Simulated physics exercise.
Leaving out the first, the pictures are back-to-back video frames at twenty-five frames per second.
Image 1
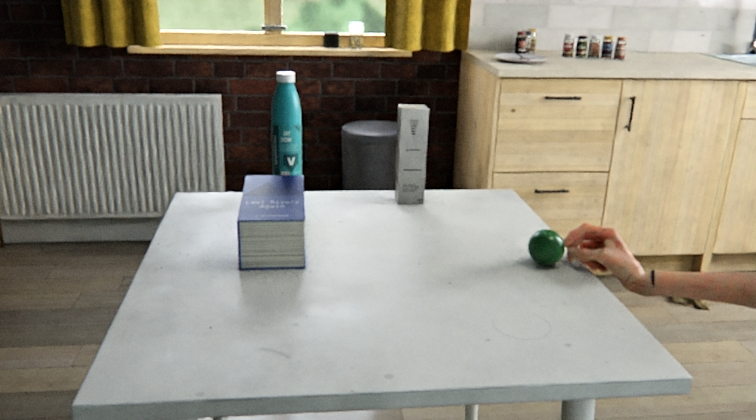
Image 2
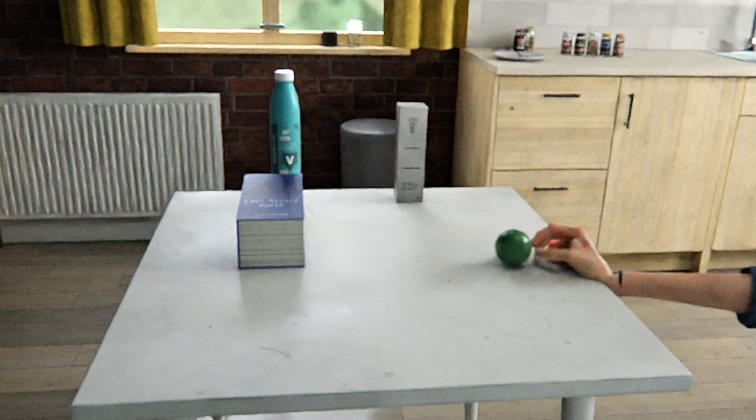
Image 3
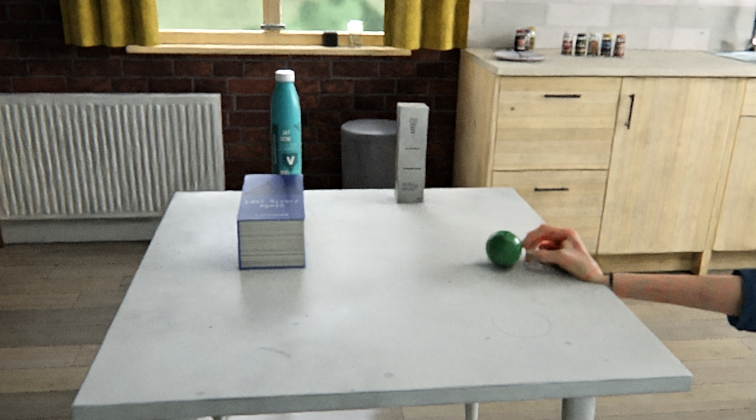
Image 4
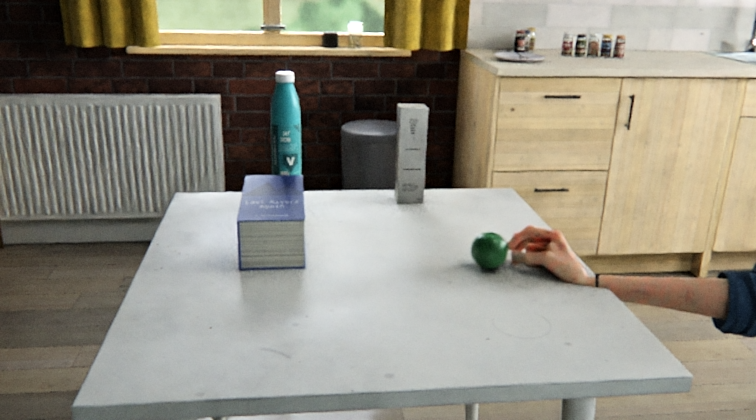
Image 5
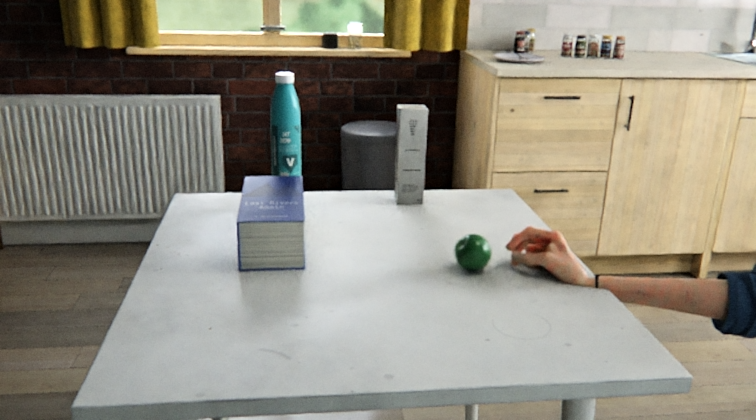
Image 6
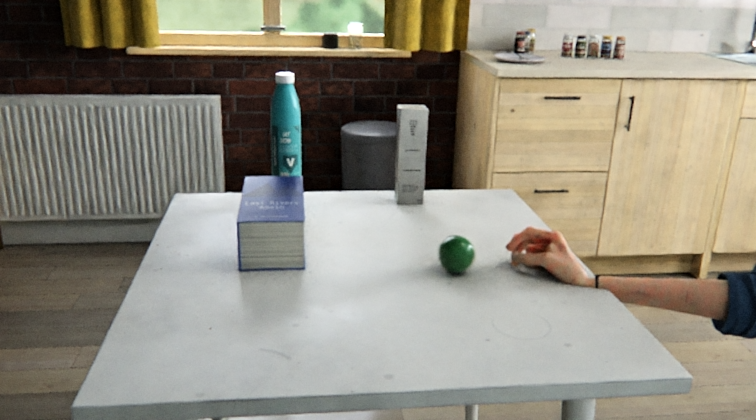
In a kitchen, a pale table holds a thick blue book, a teal bottle and a grey box, with a hand at a green apple near the right edge. The hand pushes the apple left across the tabletop, then stays back as the apple rolls a little farther left.
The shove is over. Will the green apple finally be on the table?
No, it ends off the table.
Then, 0.50 s on from there, green apple shifted well along near (253, 270).
Then, 1.00 s on from there, green apple now off the table.
In the end, off the table, green apple.
